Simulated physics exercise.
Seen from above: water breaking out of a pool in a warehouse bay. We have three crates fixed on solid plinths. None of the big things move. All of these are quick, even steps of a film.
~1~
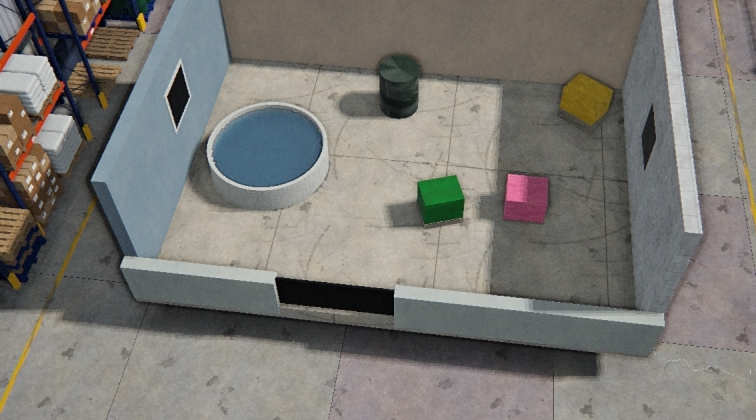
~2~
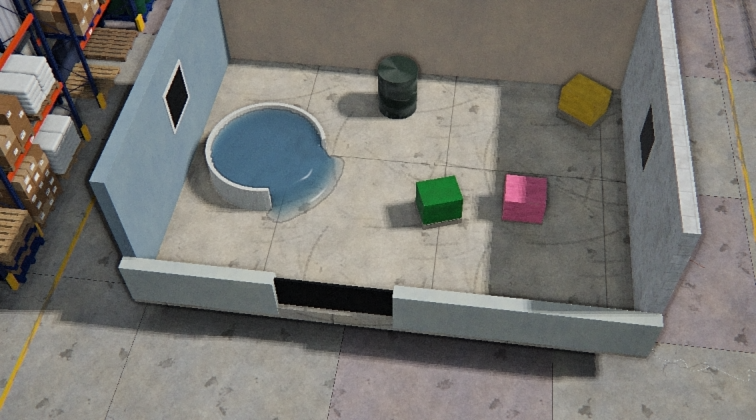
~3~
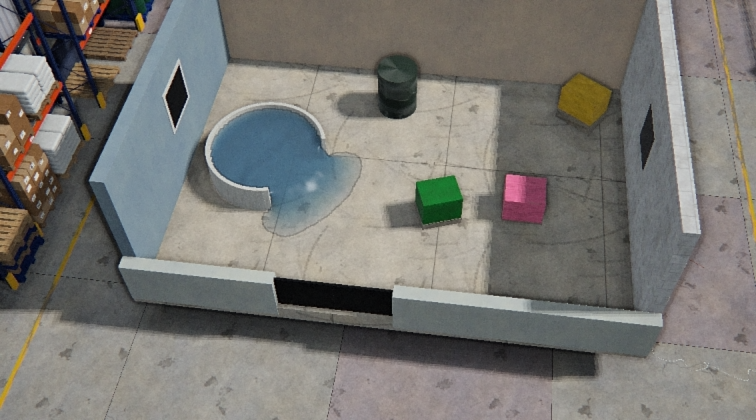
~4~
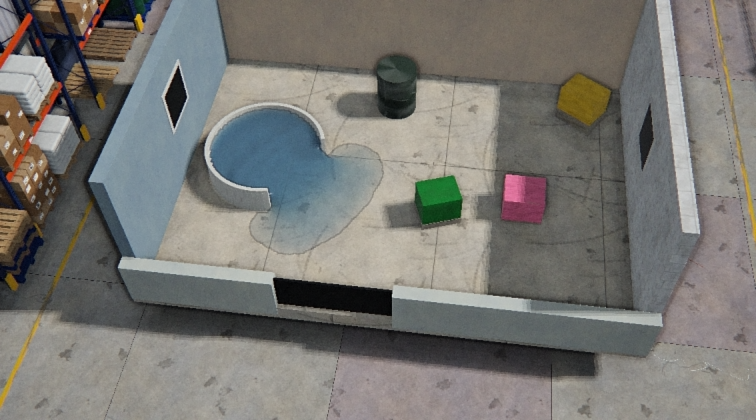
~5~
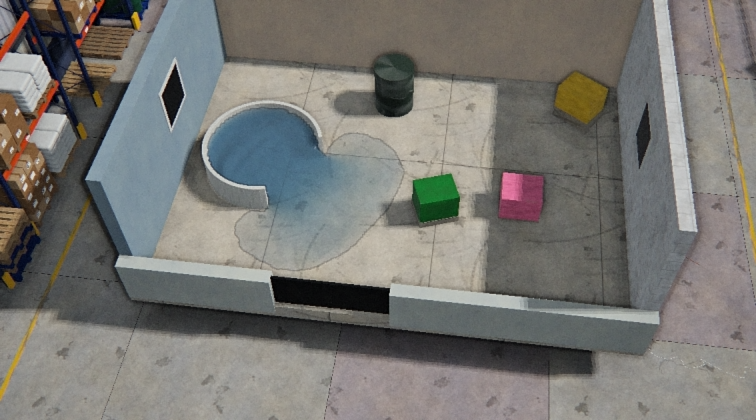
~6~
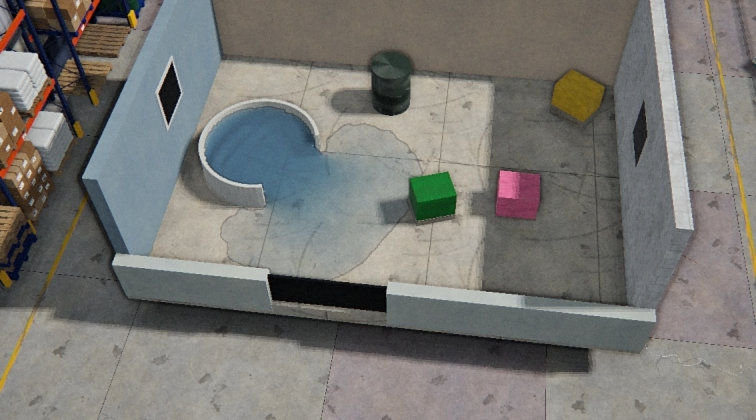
A round pool of still water sat in a walled warehouse bay, then its front right side opened and water poured out, spreading across the pale floor toward the green box and the front wall.
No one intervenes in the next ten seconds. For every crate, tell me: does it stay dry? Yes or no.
Here is how it goes: The green crate, no, it gets wet; the yellow crate, yes, it stays dry; the pink crate, no, it gets wet.
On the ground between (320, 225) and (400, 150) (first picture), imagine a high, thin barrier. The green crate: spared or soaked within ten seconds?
Note - green crate: Not flooded.
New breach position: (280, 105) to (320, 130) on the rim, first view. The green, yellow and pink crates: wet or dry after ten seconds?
Here goes: Green crate - left alone; yellow crate - left alone; pink crate - hit.
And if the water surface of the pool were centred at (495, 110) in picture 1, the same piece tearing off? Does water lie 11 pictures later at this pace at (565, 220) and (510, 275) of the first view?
Submerged, then untouched.
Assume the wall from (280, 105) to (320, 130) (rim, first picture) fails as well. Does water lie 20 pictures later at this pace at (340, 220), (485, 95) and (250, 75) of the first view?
Those three places would be still unsoaked, soaking and soaking, in that order.
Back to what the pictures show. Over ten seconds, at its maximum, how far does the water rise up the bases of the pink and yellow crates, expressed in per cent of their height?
Around 160 in a hundred for the first and 50 in a hundred for the second.
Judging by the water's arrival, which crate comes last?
The one in yellow, as I see it.
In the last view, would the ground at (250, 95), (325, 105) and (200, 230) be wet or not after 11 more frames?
First spot clear, second spot clear, third spot clear.
A moment on, water covers 30 % of the floor; the green crate water round its plinth, the yellow crate not reached, the pink crate water round its plinth.
Next, water covers 40 % of the floor; the green crate water round its plinth, the yellow crate not reached, the pink crate water round its plinth.
Then, water covers 55 % of the floor; the green crate water round its plinth, the yellow crate water round its plinth, the pink crate water round its plinth.
Later, water covers 70 % of the floor; the green crate water round its plinth, the yellow crate water round its plinth, the pink crate water round its plinth.
In the end, water covers 85 % of the floor; the green crate was topped, the yellow crate stayed above the water, the pink crate was topped.
